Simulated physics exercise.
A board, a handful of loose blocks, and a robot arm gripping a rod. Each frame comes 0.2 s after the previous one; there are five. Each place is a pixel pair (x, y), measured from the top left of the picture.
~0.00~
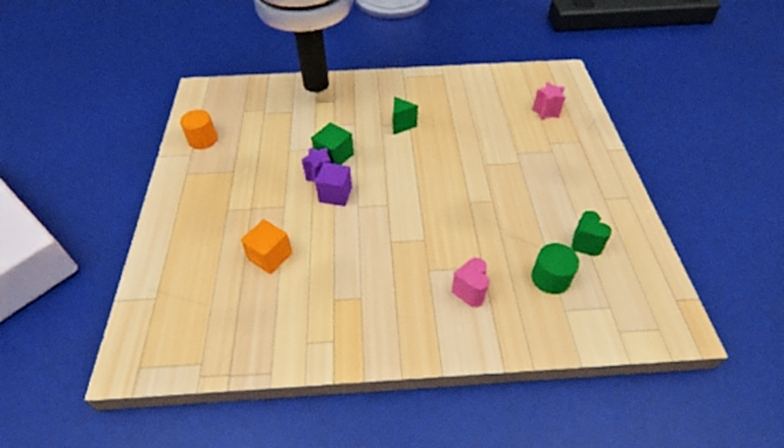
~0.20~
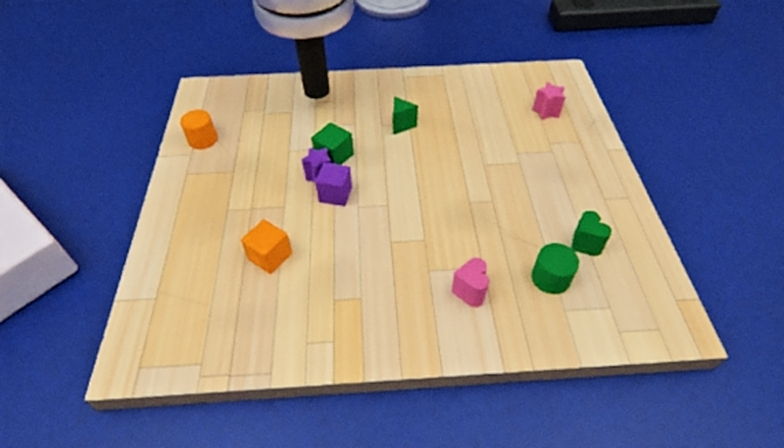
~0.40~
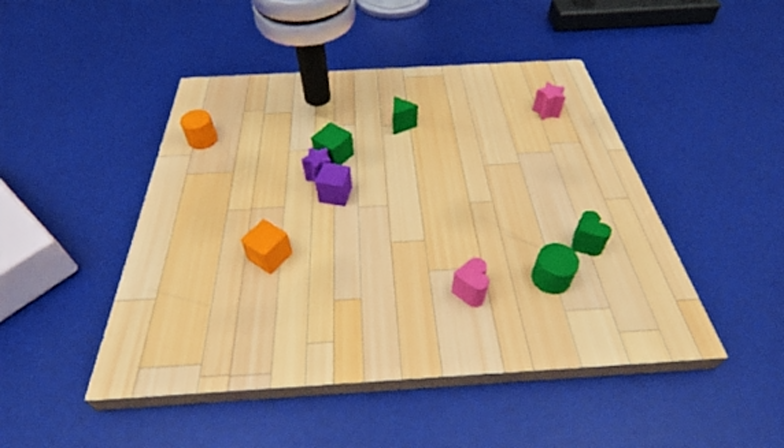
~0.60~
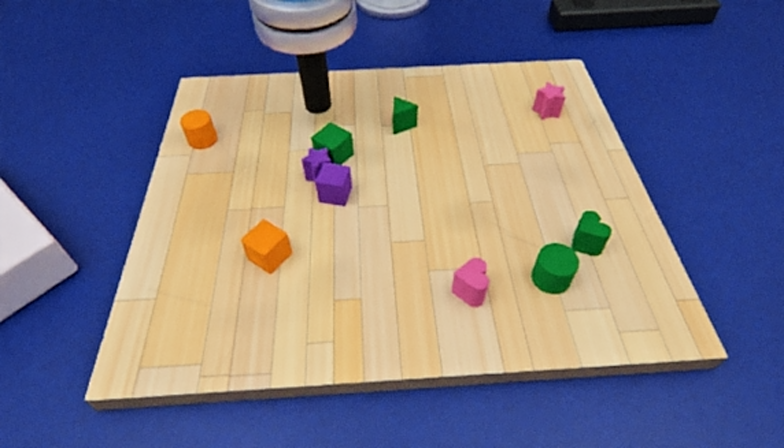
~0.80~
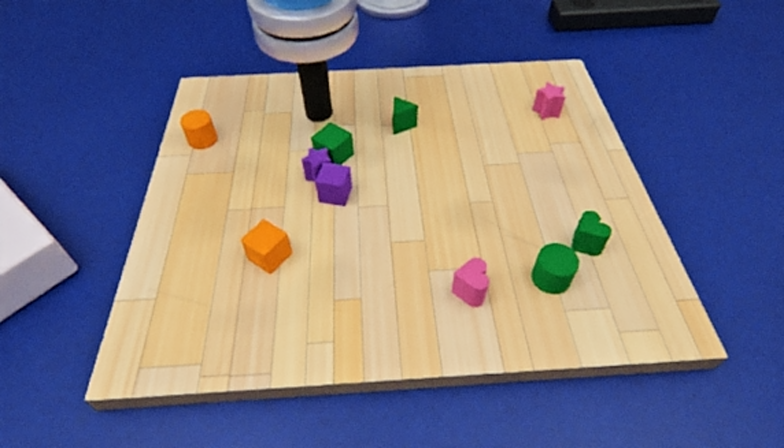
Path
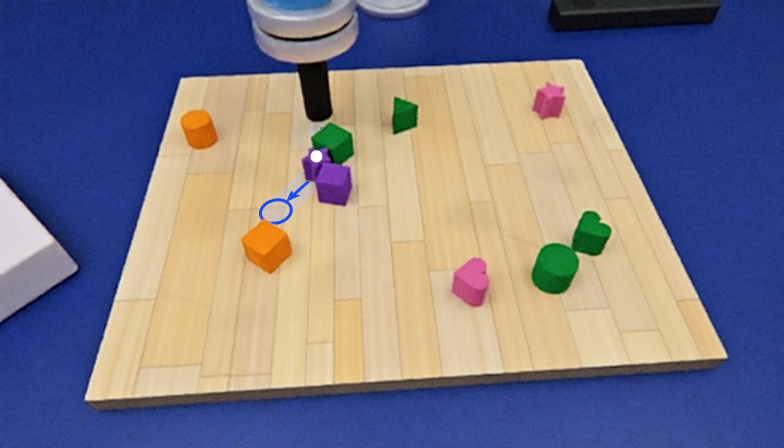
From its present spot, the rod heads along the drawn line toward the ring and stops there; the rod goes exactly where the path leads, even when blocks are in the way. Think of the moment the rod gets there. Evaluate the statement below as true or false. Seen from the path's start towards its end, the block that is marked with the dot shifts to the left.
The statement is false.
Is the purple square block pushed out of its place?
I believe so.
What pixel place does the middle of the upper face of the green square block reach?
The spot you're after is about (346, 152) in the image.
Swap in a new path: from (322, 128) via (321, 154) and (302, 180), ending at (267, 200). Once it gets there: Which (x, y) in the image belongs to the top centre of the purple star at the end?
The middle of its upper face should be somewhere near (294, 185).
The line goes from (322, 128) through (325, 156) and (306, 184) to (276, 211); the dot is on the purple star.
On the path given first. One third of the way, rod at (322, 141); purple star at (314, 158); green square block at (345, 147).
Two thirds of the way, rod at (302, 170); purple star at (293, 182); green square block at (346, 152), turned 15° anticlockwise; purple square block at (329, 185), turned 60° anticlockwise.
At the end, rod at (272, 197); orange square block unmoved; purple star at (272, 212), turned 15° anticlockwise; green square block at (346, 152), turned 15° anticlockwise; purple square block at (329, 185), turned 60° anticlockwise.
